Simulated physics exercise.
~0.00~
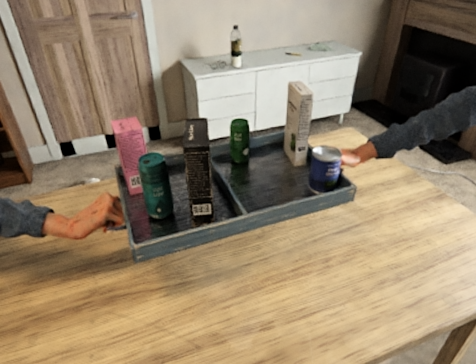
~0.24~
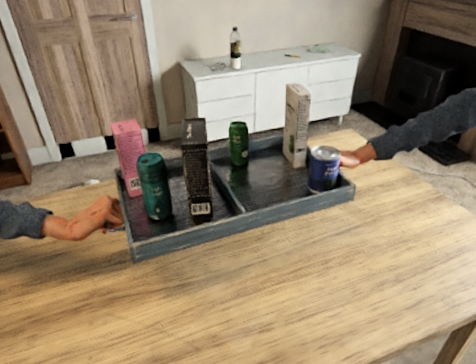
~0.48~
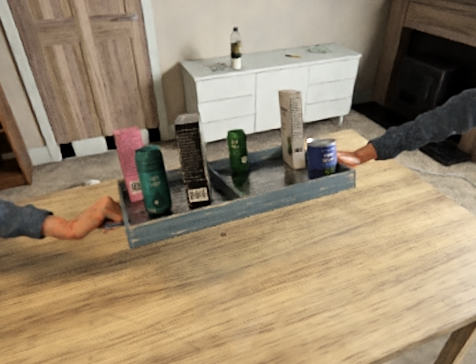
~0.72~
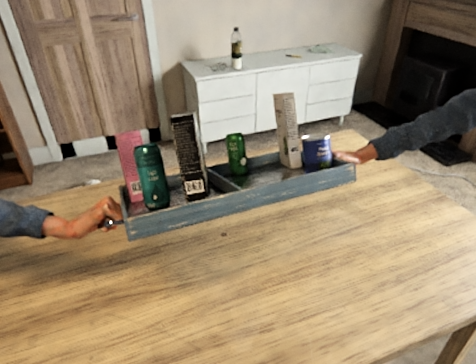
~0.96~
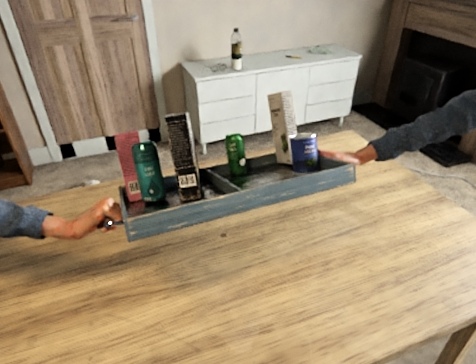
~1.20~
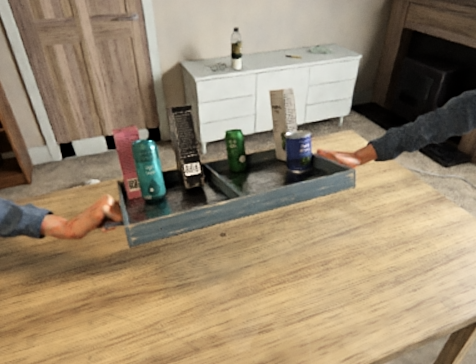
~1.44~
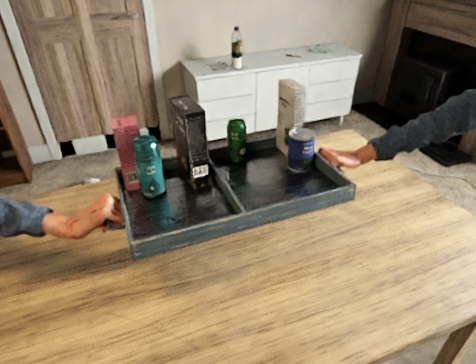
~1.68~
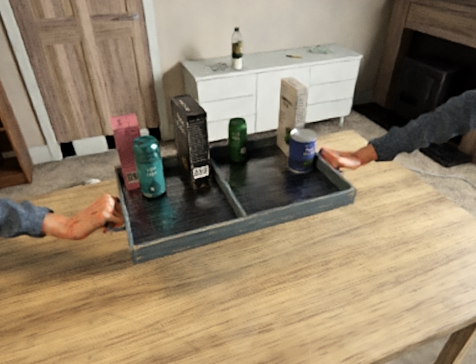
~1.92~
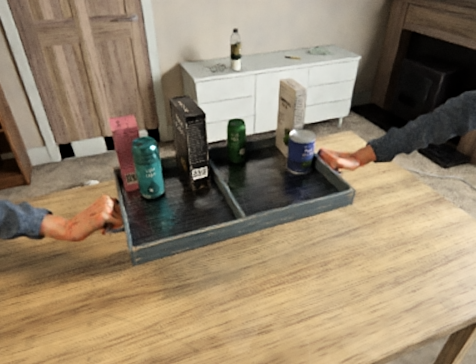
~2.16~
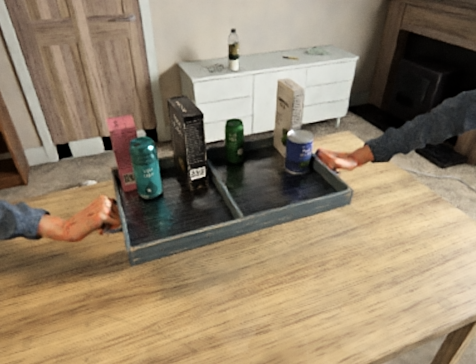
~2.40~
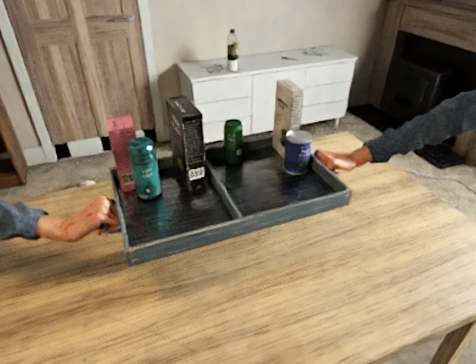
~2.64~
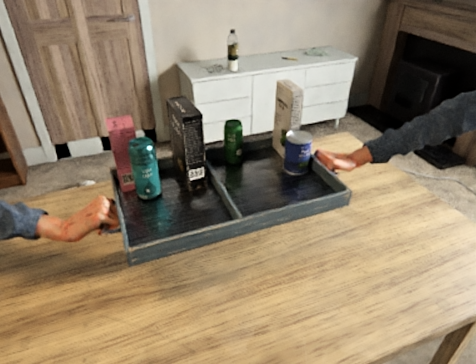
A dark, rimmed serving tray with a dividing bar is held above a wooden table by a hand at each side, seen from slightly above in a room with a white cabinet behind. At the left stand a pink carton and a turquoise can, then a tall black packet, with a green can, a white packet and a blue tin to the right. The hands tip the tray so its far edge drops, and the items lean with it while several slide a little away from the viewer. The tray is then levelled, and everything settles upright, with the black packet and pink carton still standing.
